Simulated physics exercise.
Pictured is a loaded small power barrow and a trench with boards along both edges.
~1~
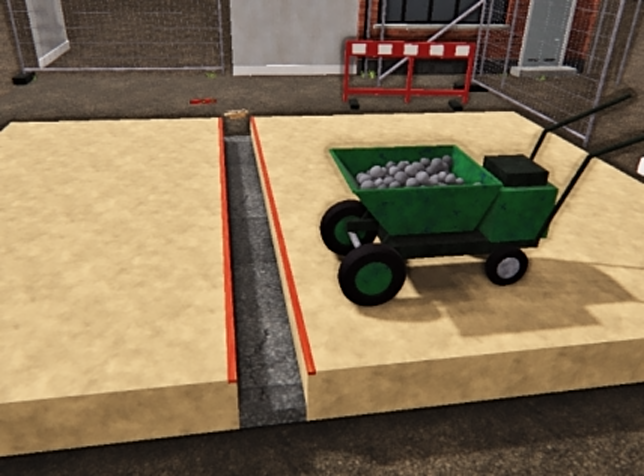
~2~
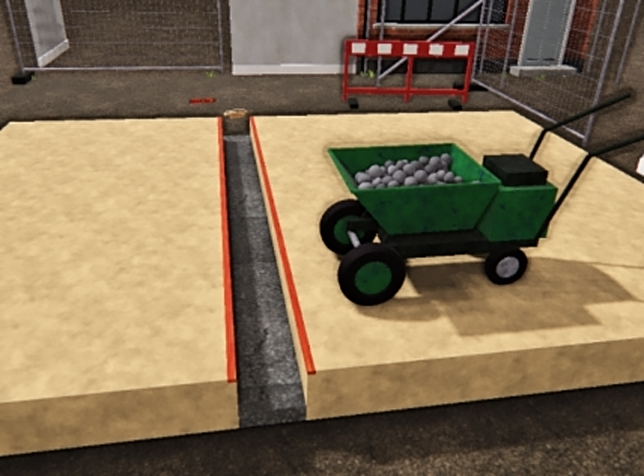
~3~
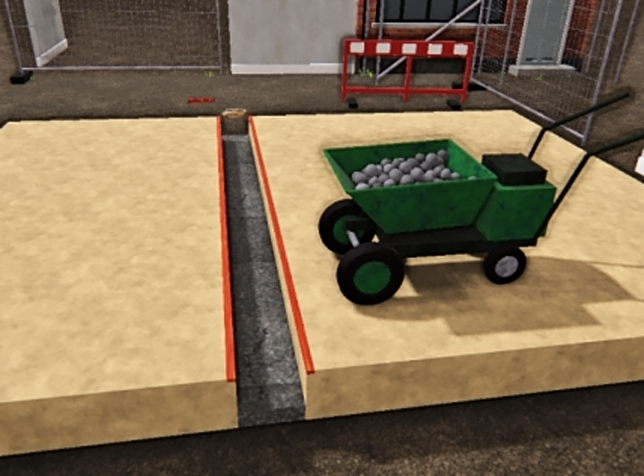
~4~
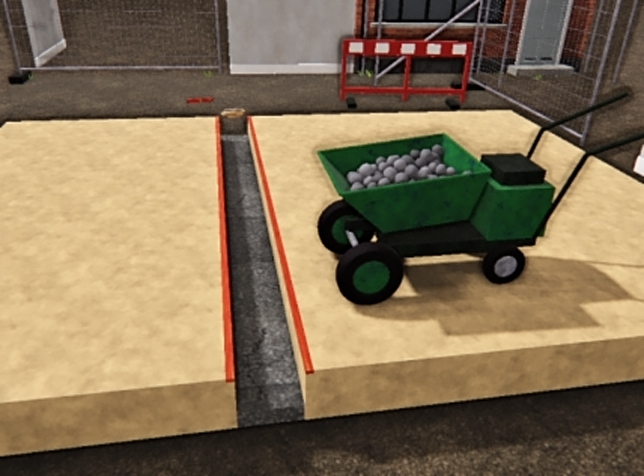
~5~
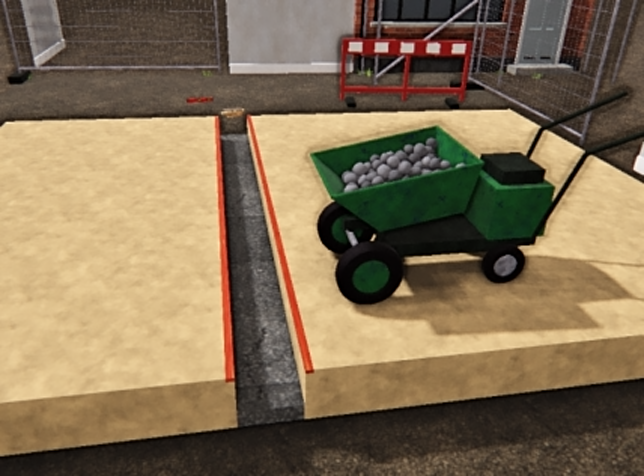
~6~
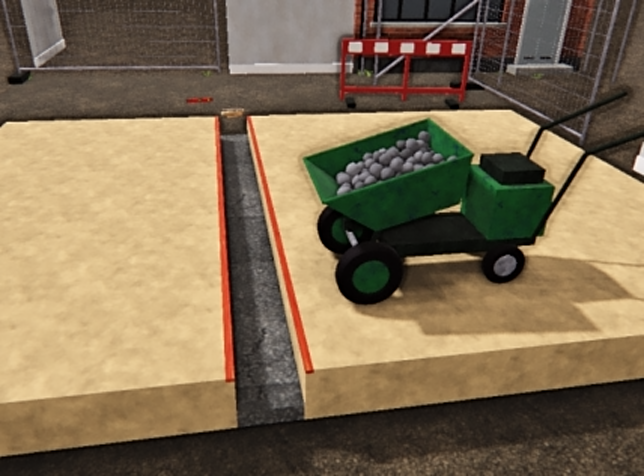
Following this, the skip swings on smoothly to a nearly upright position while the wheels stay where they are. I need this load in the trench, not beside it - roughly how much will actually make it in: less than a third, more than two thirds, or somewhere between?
I expect the trench to receive above two thirds of the load.
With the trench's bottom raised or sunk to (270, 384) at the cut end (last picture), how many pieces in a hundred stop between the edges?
50 %, roughly.
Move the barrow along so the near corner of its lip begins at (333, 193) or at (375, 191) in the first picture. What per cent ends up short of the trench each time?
Roughly 0 per cent at the first spot and 0 per cent at the second.
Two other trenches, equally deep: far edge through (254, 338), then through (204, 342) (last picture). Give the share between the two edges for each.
Roughly 30 % and 100 %.
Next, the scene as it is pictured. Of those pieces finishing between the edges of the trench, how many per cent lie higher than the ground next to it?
Roughly 0 %.
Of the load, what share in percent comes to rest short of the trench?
Call it some 0 percent of the pieces.
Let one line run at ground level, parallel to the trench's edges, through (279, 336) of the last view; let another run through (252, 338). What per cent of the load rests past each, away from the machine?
Roughly 80 and 50 %.
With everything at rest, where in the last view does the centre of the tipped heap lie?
About (246, 303).
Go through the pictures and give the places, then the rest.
Lip of the skip at (355, 192), level; top of the load at (422, 178), round cobbles; first edge of the trench at (303, 334); far edge at (230, 341), the trench over half as wide as the skip, and about half as deep as wide, in the first picture.
Lip of the skip at (353, 192), level; top of the load at (421, 176), in the second picture.
Lip of the skip at (348, 193), tipped barely; top of the load at (418, 174), in the third picture.
Lip of the skip at (341, 195), tipped a little; top of the load at (422, 164), in the fourth picture.
Lip of the skip at (333, 198), tipped a little; top of the load at (426, 163), in the fifth picture.
Lip of the skip at (324, 203), tipped clearly; top of the load at (419, 158); first edge of the trench at (301, 333); far edge at (228, 340), in the sixth picture.
Soon, skip tipped steeply; all in the skip.
A while on, skip tipped right over; about two thirds in the skip; about a quarter in or heaped over the trench; a stray few beyond it; a stray few falling.
Towards the end, skip tipped right over; a stray few in the skip; most in or heaped over the trench; about a quarter beyond it.
Finally, skip tipped right over; most in or heaped over the trench; about a quarter beyond it.
